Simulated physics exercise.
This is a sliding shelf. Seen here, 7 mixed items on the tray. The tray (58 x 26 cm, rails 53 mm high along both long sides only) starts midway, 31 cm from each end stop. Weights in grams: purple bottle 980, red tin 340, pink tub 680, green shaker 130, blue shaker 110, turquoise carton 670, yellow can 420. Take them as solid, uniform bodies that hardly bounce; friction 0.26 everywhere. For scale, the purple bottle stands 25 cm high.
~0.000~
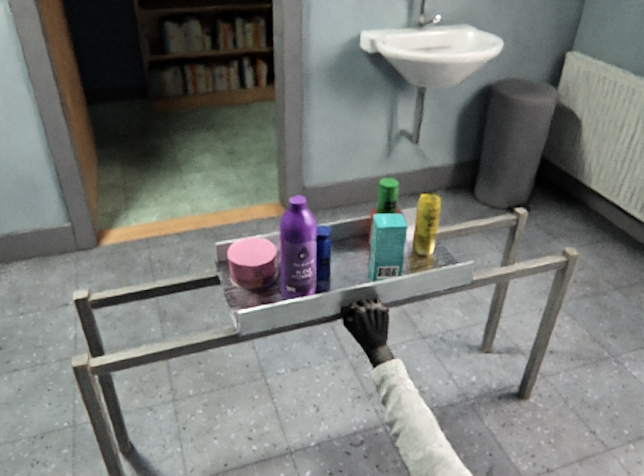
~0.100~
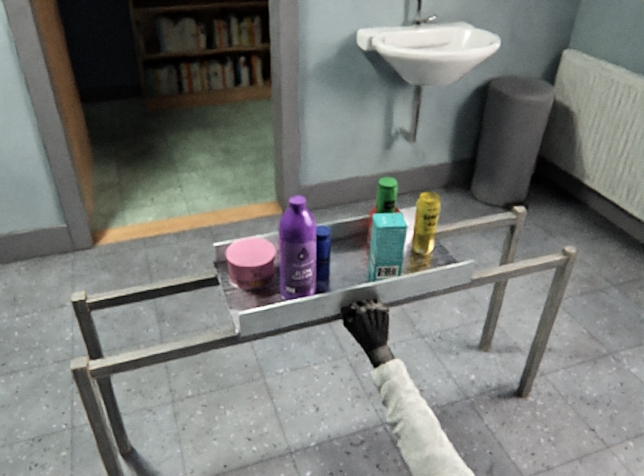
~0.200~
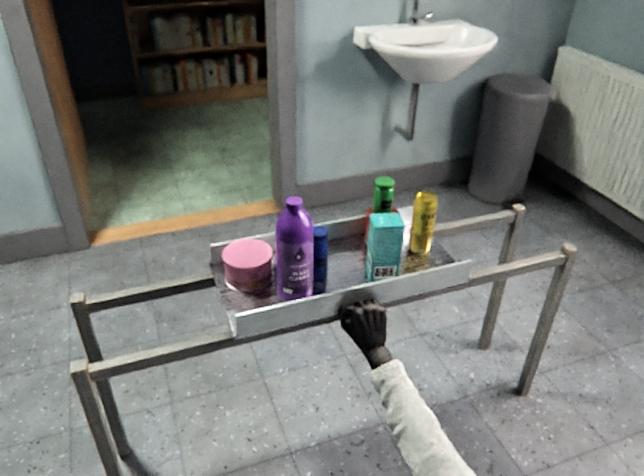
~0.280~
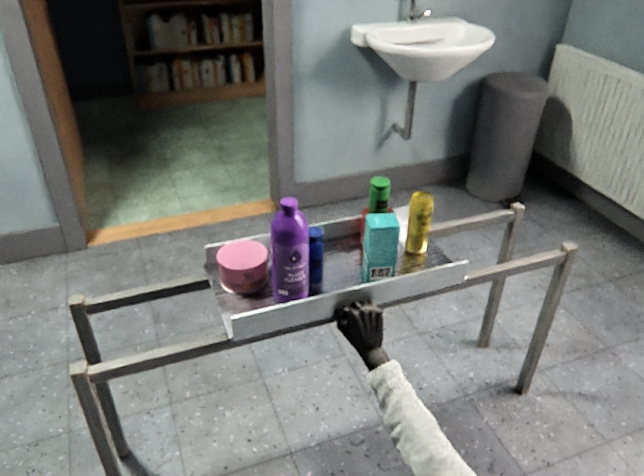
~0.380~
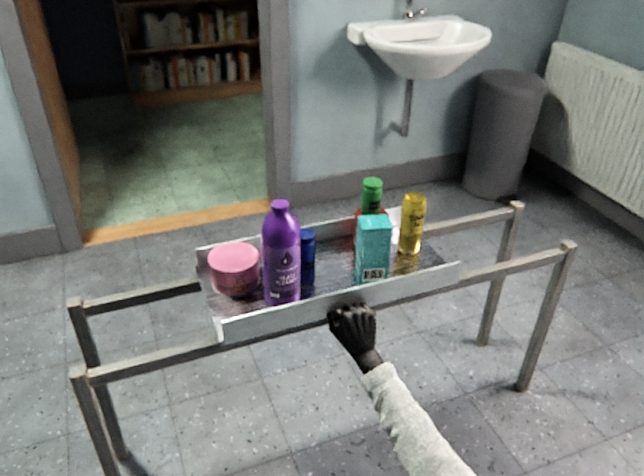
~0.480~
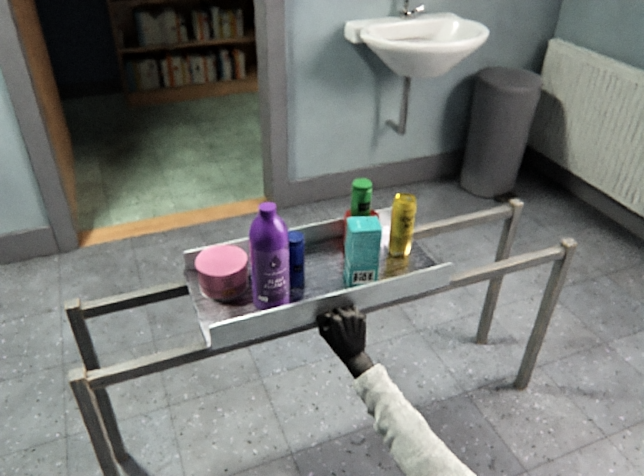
The video shows a gloved hand gripping the front edge of a metal tray holding bottles, a pink tub, a turquoise carton and other containers, first staying almost still, then sliding the tray a short way left along two rails.
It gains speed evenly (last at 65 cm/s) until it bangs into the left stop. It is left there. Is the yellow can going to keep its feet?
The yellow can is still upright.
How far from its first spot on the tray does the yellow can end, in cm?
About 7 cm.
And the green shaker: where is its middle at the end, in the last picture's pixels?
At about (238, 224).
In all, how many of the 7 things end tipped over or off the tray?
In all, 0.
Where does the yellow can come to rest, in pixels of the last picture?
At about (282, 254).
Around 0.98 s, tray 31 cm left.
Around 1.08 s, tray 31 cm left; yellow can shifted 5 cm near (292, 251); turquoise carton shifted 5 cm; green shaker shifted 5 cm.
Around 1.18 s, tray 31 cm left; yellow can shifted 7 cm near (283, 253); green shaker shifted 7 cm; turquoise carton shifted 7 cm.
Finally (1.6 s), not toppled but over 5 cm from the start, purple bottle, red tin, pink tub, green shaker, blue shaker, turquoise carton and yellow can. In the last view, yellow can near (282, 254).
